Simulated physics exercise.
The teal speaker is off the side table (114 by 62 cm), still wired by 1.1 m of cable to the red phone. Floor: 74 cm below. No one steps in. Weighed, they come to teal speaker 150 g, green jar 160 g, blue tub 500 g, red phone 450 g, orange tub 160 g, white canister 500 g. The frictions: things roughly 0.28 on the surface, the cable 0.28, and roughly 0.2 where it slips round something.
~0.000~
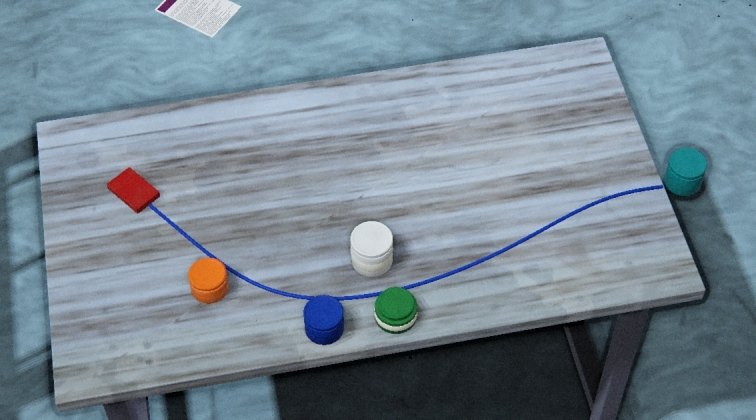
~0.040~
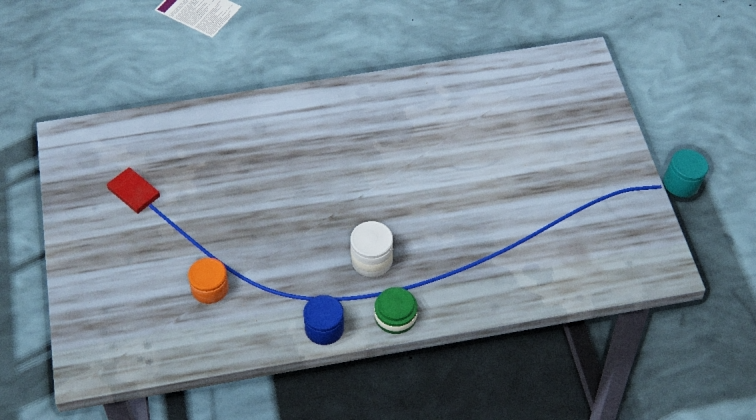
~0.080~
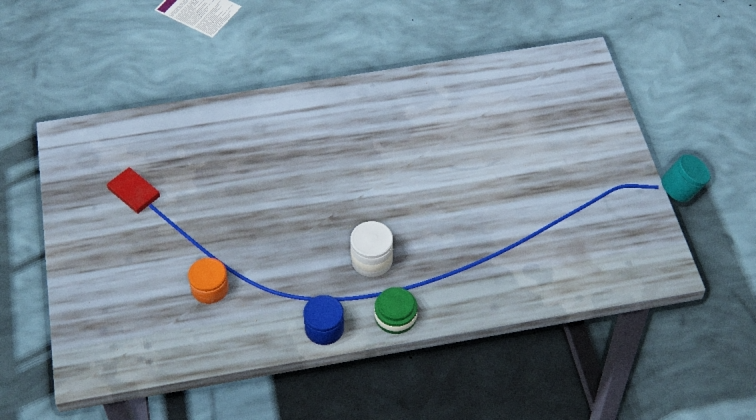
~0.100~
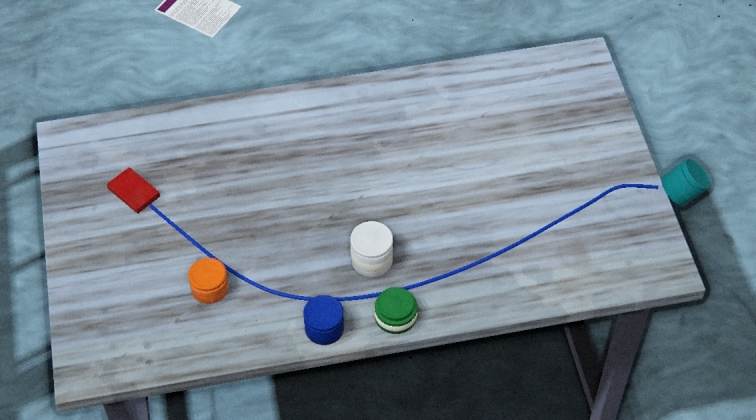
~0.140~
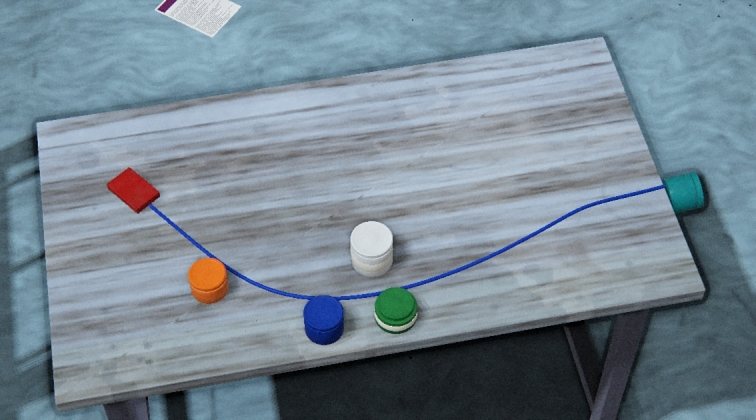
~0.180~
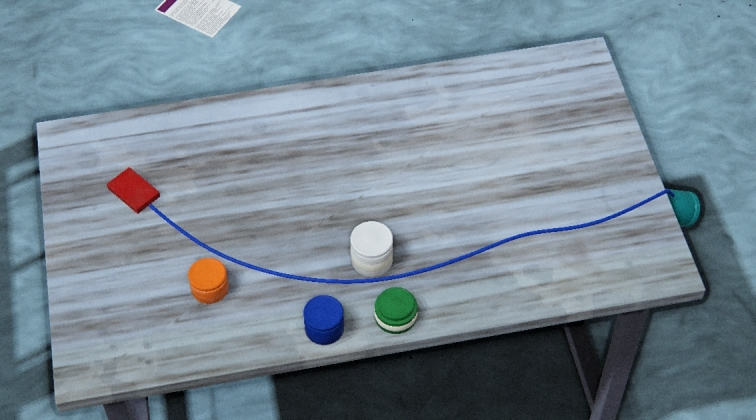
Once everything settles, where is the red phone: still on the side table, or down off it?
The red phone is still on the side table.
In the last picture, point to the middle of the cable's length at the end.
The halfway point sits near pixel (452, 253).
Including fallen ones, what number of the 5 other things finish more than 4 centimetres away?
Count recorded: 1.
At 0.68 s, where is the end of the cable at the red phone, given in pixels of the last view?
Estimated pixel: (182, 206).
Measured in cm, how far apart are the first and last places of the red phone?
Red phone 6 cm.
At 0.4 s, the cable's tail end at (179, 204); red phone 4 cm off its start, teal speaker over the edge, white canister 1 cm off its start.
At 0.7 s, the cable's tail end at (182, 206); red phone 5 cm off its start, teal speaker over the edge, white canister 1 cm off its start.
At 0.9 s, the cable's tail end at (182, 206); red phone 5 cm off its start at (159, 194), teal speaker over the edge, white canister 1 cm off its start at (373, 232).
At 1.2 s, the cable's tail end at (182, 206); red phone 5 cm off its start, teal speaker over the edge, white canister 1 cm off its start.
At 2.4 s, the cable's tail end at (182, 206); red phone 5 cm off its start at (159, 194), teal speaker over the edge, white canister 1 cm off its start at (372, 232).
